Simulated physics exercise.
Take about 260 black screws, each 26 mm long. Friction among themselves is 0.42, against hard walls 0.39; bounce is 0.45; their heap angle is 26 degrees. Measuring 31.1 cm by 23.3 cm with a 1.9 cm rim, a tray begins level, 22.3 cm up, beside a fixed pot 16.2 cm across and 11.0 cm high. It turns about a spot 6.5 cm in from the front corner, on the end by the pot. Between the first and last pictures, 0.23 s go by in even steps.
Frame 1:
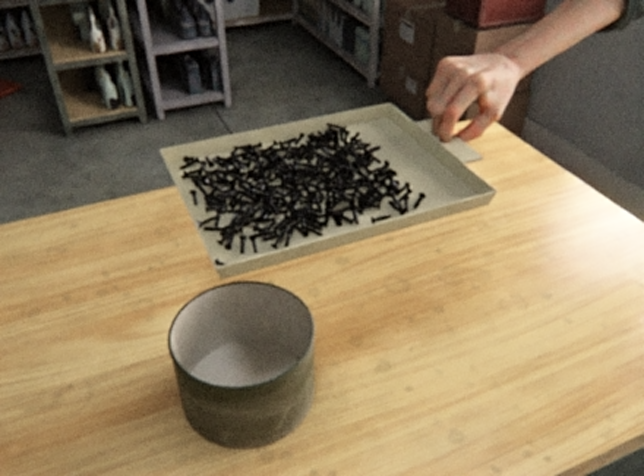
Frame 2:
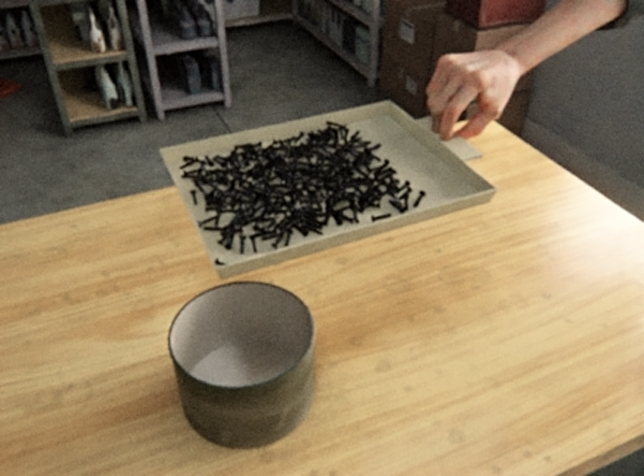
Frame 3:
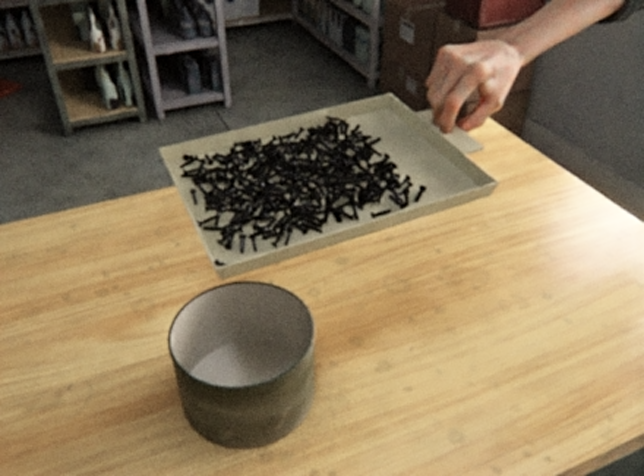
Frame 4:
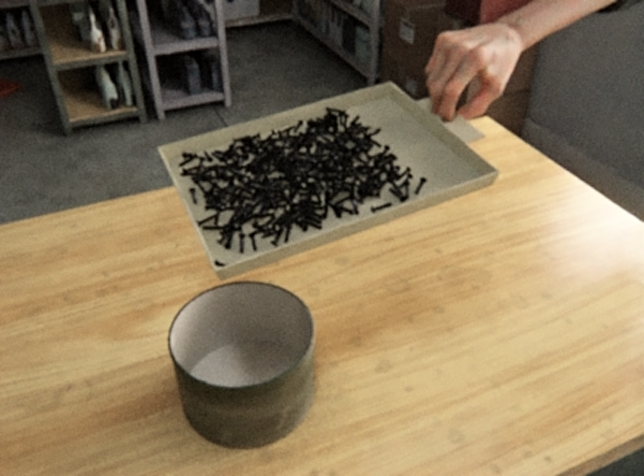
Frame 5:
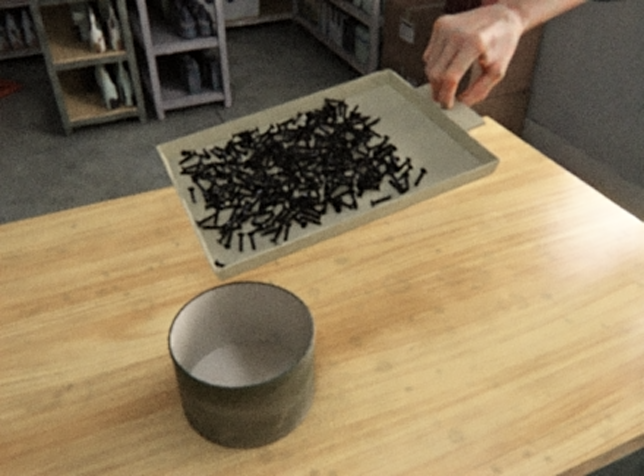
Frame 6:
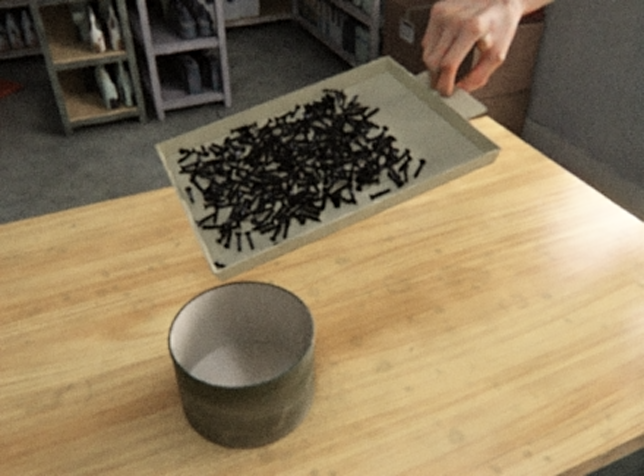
At first, a shallow tray scattered with black screws sits level on a wooden table behind a round, dark pot, a hand gripping its right end. The hand then gradually raises that end, slanting the tray down toward the left, while the screws stay spread in nearly the same heap.
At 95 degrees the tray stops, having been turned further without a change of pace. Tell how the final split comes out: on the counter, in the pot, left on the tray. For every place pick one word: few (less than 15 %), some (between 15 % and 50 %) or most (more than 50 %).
Counter gets most, pot gets some, left on the tray gets few.
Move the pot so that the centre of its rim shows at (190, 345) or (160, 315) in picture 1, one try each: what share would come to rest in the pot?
Spot one: Some 80 per cent; spot two: Some 70 per cent.
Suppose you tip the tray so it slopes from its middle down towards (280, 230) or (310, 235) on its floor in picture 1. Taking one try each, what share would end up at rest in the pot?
Estimate: Some 65 % and some 75 % respectively.
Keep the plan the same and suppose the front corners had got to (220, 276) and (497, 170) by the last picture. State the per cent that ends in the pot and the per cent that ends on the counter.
Pot 75; counter 25.
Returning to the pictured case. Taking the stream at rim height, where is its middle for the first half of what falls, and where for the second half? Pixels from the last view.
Early: About (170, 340); late: About (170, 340).
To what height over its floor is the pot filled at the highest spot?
Roughly 2.0 cm up.
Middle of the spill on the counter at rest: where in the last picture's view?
Centre of spill: Around pixel (137, 397).
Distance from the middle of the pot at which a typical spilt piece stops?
About 16 centimetres.
Then, 0.57 s after the last picture, tilt 51 degrees; the tray holds 100 %, the pot 0 %.
Then, 0.95 s after the last picture, tilt 77 degrees; the tray holds 75 %, the pot 5 %.
Then, 1.41 s after the last picture, tilt 95 degrees; the tray holds 0 %, the pot 35 %.
In the end, counter 60 %, pot 40 %, tray 0 %.
